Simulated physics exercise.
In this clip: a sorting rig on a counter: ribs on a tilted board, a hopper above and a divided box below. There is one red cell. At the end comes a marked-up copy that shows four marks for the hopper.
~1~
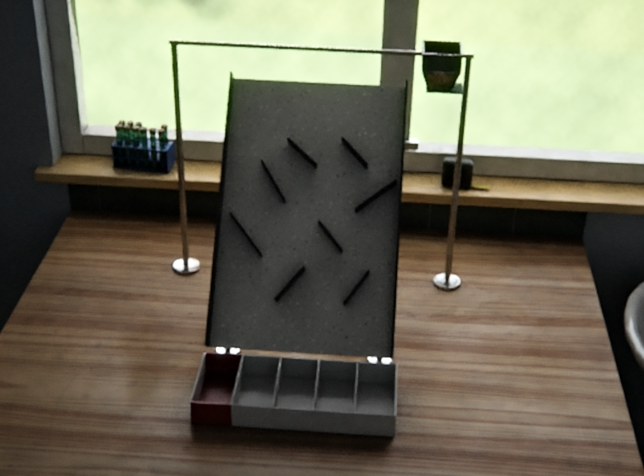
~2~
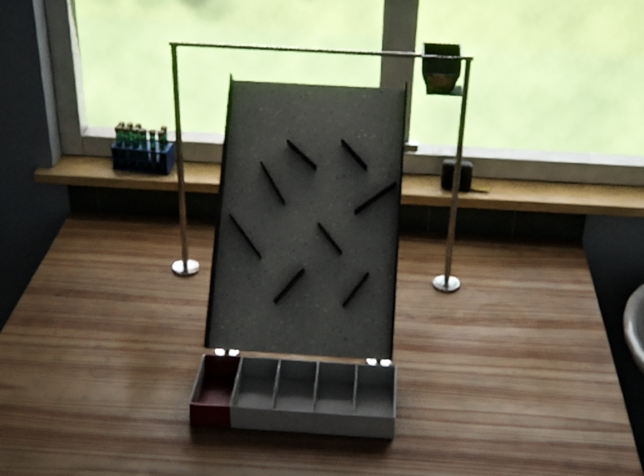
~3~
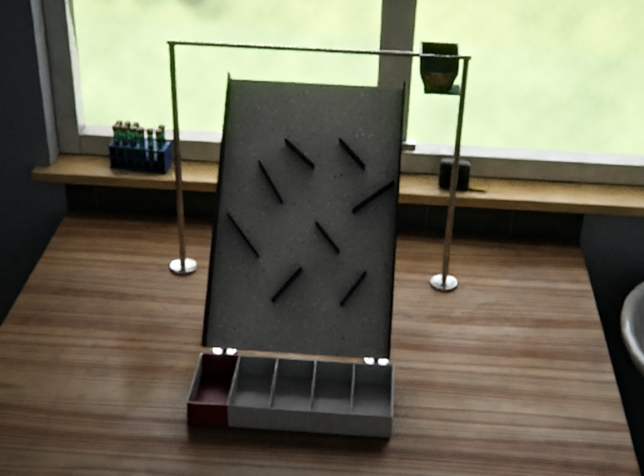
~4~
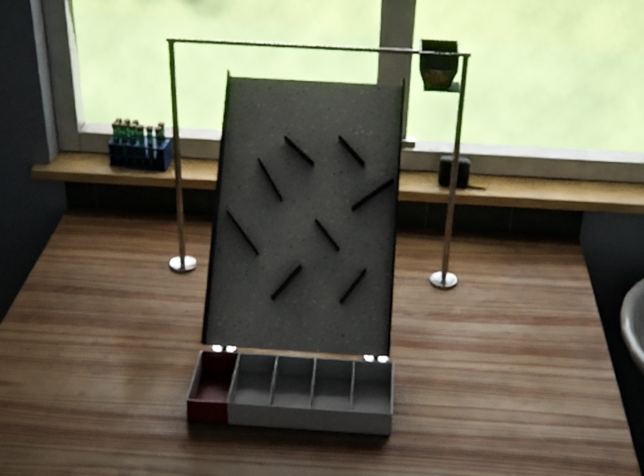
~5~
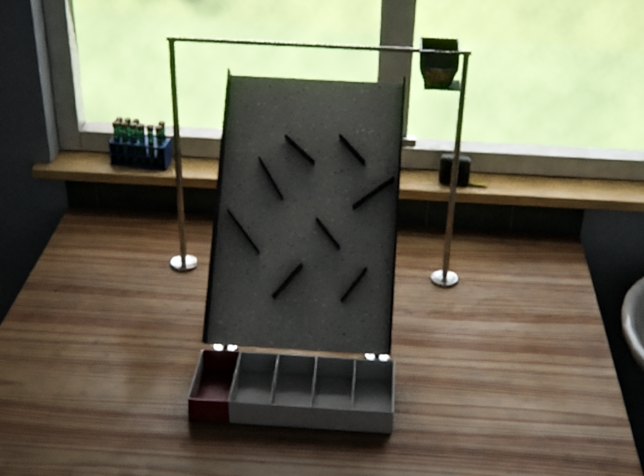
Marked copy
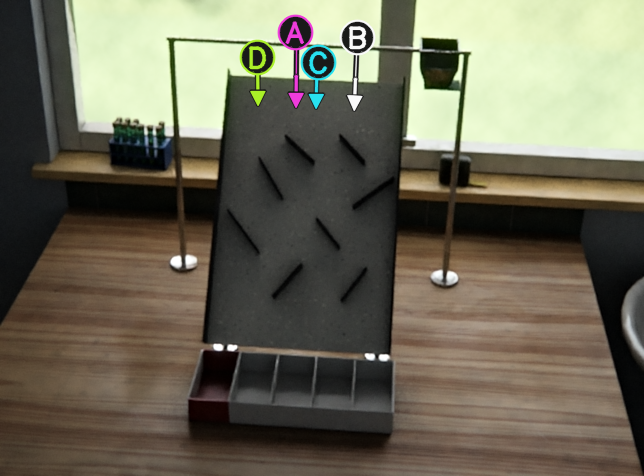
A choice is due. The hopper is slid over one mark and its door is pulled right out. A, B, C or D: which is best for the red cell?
D works best here.
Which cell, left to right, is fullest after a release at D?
The first from the left.
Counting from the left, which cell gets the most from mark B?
It is the third one.
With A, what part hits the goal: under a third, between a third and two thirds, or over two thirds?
It is under a third.
On the marked copy, mark A meets the board at (296, 102); mark B meets the board at (354, 105); mark C meets the board at (316, 103); mark D meets the board at (257, 100).
Choosing A, a small part in the red cell, most in other cells, a small part outside the box.
Choosing B, a small part in the red cell, most in other cells, a small part outside the box.
Choosing C, a stray few in the red cell, most in other cells, a small part outside the box.
Choosing D, about half in the red cell, about a third in other cells, a small part outside the box.
